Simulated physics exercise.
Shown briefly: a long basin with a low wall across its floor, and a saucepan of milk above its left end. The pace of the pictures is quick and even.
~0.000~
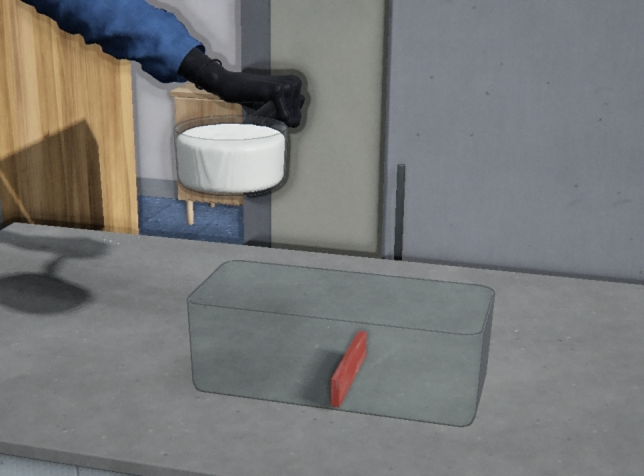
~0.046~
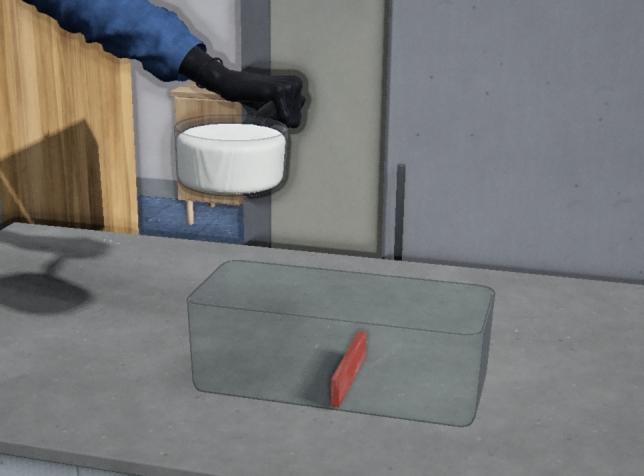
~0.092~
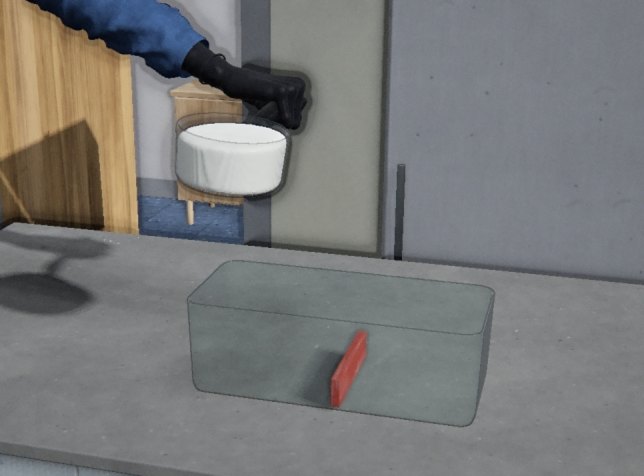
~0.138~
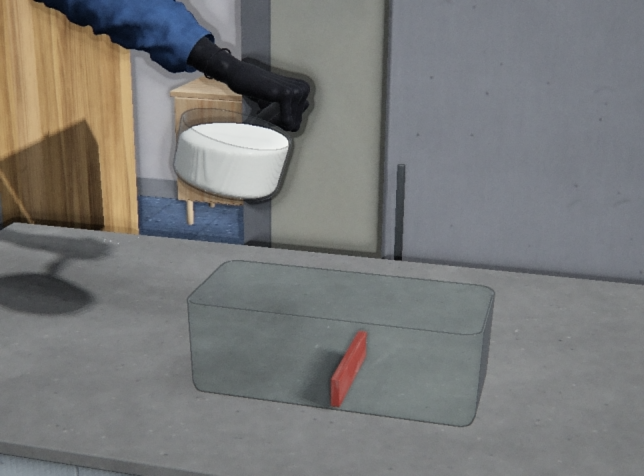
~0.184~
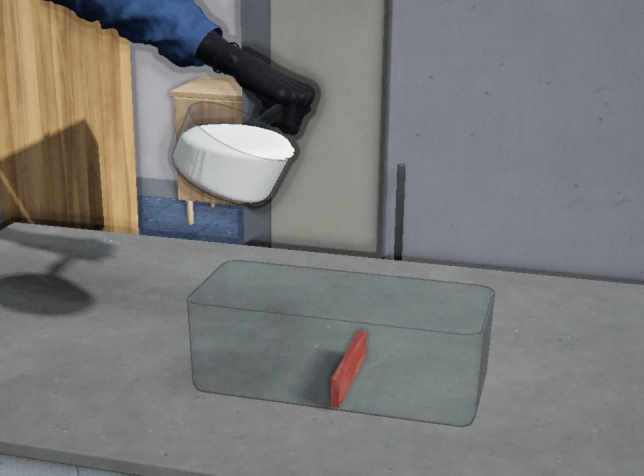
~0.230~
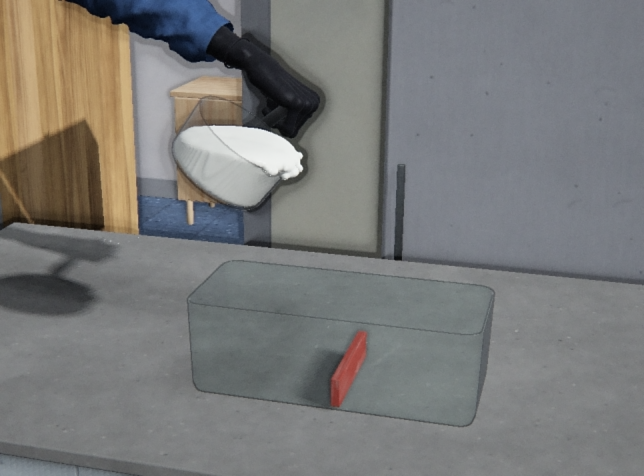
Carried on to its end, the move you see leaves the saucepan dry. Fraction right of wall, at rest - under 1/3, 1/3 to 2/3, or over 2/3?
Well, the amount right of the wall falls short of a third.
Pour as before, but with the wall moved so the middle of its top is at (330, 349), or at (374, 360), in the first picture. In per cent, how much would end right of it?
Roughly 50 per cent, and 15 per cent.
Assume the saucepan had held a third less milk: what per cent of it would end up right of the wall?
Some 5 parts in a hundred, give or take.
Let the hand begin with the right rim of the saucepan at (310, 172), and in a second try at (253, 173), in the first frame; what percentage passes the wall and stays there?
The first start yields 45 per cent, the second 20 per cent.
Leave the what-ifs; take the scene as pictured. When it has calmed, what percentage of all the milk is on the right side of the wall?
Around 25 %.
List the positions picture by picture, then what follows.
The first picture shows tilt 0°; pouring edge (284, 133); surface from (182, 132) to (283, 139); the long basin's rim runs from (206, 281) to (489, 312); the wall's top is at (350, 355).
The second picture shows tilt 2°; pouring edge (284, 134); surface from (183, 131) to (284, 140).
The third picture shows tilt 7°; pouring edge (286, 139); surface from (184, 130) to (286, 141).
The fourth picture shows tilt 15°; pouring edge (288, 148); surface from (185, 130) to (288, 143).
The fifth picture shows tilt 25°; pouring edge (289, 158); surface from (185, 132) to (285, 149); 2 per cent is over the edge.
The sixth picture shows tilt 37°; pouring edge (288, 171); surface from (183, 130) to (280, 154); 7 per cent is over the edge.
A moment on, the saucepan is tipped right over and 15 per cent is still to pour, 26 is left of the wall and 9 right of it.
Next, the saucepan is tipped right over and 1 per cent is still to pour, 75 is left of the wall and 18 right of it.
Then the saucepan is tipped right over and 0 per cent is still to pour, 72 is left of the wall and 22 right of it.
Later the saucepan is tipped right over and 0 per cent is still to pour, 72 is left of the wall and 23 right of it.
In the end 72 per cent lies left of the wall, 23 right of it and 5 outside.
